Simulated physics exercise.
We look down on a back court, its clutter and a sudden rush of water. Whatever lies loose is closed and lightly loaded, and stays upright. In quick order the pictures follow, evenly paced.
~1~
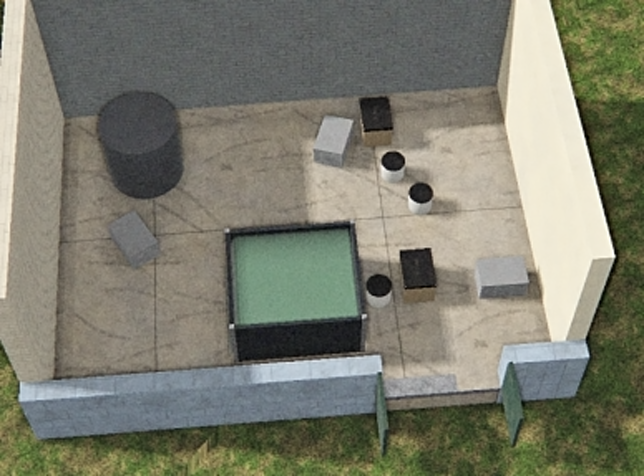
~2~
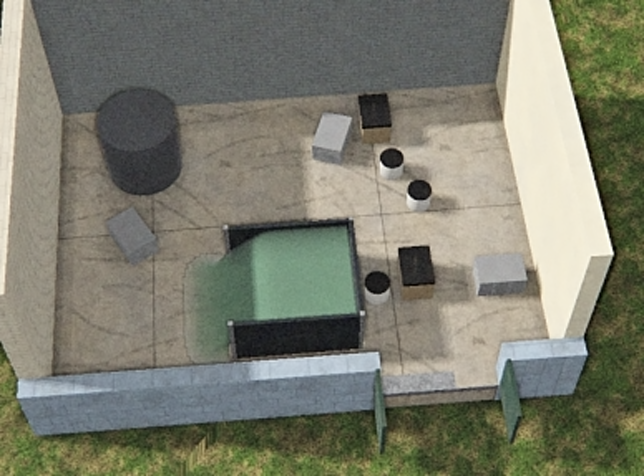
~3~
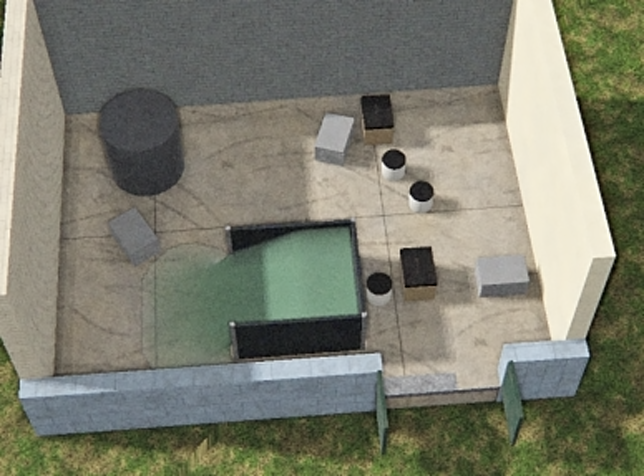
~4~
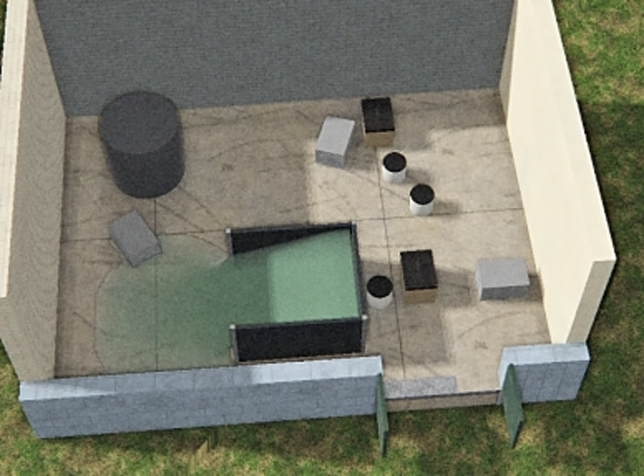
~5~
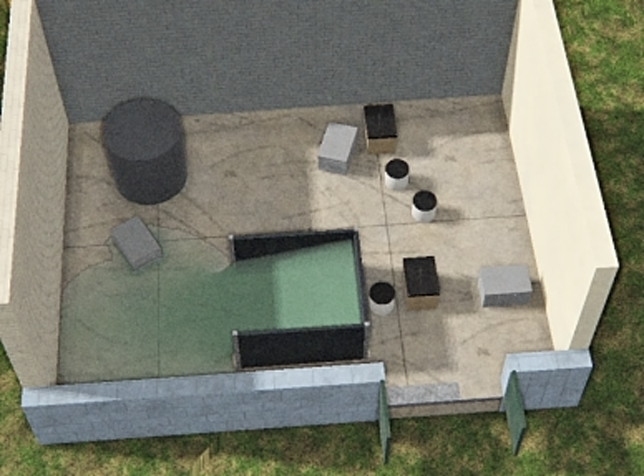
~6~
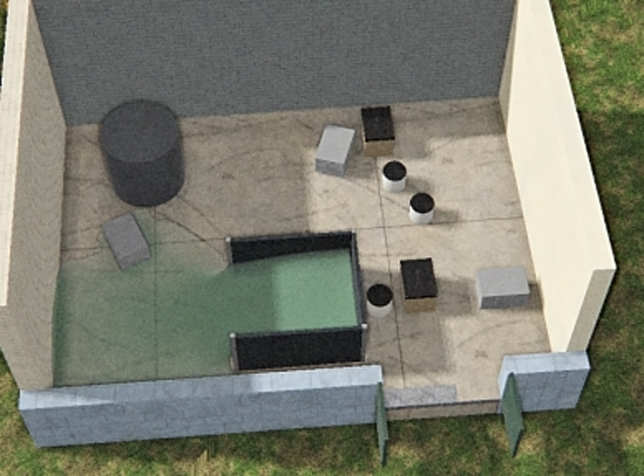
At the start, green water fills a dark-walled square tank in a walled court scattered with blocks, small drums and a large dark cylinder. The tank's left side opens and water pours out leftward across the paving, then spreads to the left and front walls, nudging a grey block slightly.
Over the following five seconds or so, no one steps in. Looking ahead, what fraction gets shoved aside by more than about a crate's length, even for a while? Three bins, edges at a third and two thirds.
It stays below a third.
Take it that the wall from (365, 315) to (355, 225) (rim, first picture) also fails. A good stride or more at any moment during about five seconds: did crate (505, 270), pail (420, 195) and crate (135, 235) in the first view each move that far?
First covers that distance, second covers that distance, third stays short of it.
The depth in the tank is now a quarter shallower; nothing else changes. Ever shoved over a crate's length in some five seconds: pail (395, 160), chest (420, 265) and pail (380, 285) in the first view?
Going through them, I'd say never got there, then never got there, then never got there.
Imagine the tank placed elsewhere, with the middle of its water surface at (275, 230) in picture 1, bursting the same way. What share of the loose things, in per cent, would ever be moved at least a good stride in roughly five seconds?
Something like 40 in a hundred.
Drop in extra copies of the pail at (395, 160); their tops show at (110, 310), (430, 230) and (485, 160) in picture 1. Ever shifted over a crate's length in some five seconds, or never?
First driven off; second falls short; third falls short.
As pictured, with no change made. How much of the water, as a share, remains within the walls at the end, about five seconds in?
Near 100 per cent.
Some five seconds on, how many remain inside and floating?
Well, I'd say 2.
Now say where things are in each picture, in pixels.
The first frame shows a crate at (133, 233), on the bottom; a pail at (394, 161) rests on the ground; 0 of 8 have shifted.
The second frame shows a crate at (131, 230), on the bottom; a pail at (392, 158) rests on the ground; 0 of 8 have shifted.
The third frame shows a crate at (133, 230), on the bottom; a pail at (394, 159), on the bottom; 0 of 8 have shifted.
The fourth frame shows a crate at (134, 233) rests on the ground; a pail at (395, 162), on the bottom; 0 of 8 have shifted.
The fifth frame shows a crate at (135, 239), on the bottom; a pail at (398, 168) rests on the ground; 0 of 8 have shifted.
The sixth frame shows a crate at (125, 235) rests on the ground, close to its start; a pail at (395, 171), on the bottom; 1 of 8 have shifted.
A moment on, 1 of 8 are well off their spots; 0 afloat.
Next, 1 of 8 are well off their spots; 1 afloat.
Later, 1 of 8 are well off their spots; 1 afloat.
In the end, 2 of 8 are well off their spots, and 2 have been at some point; 2 afloat.
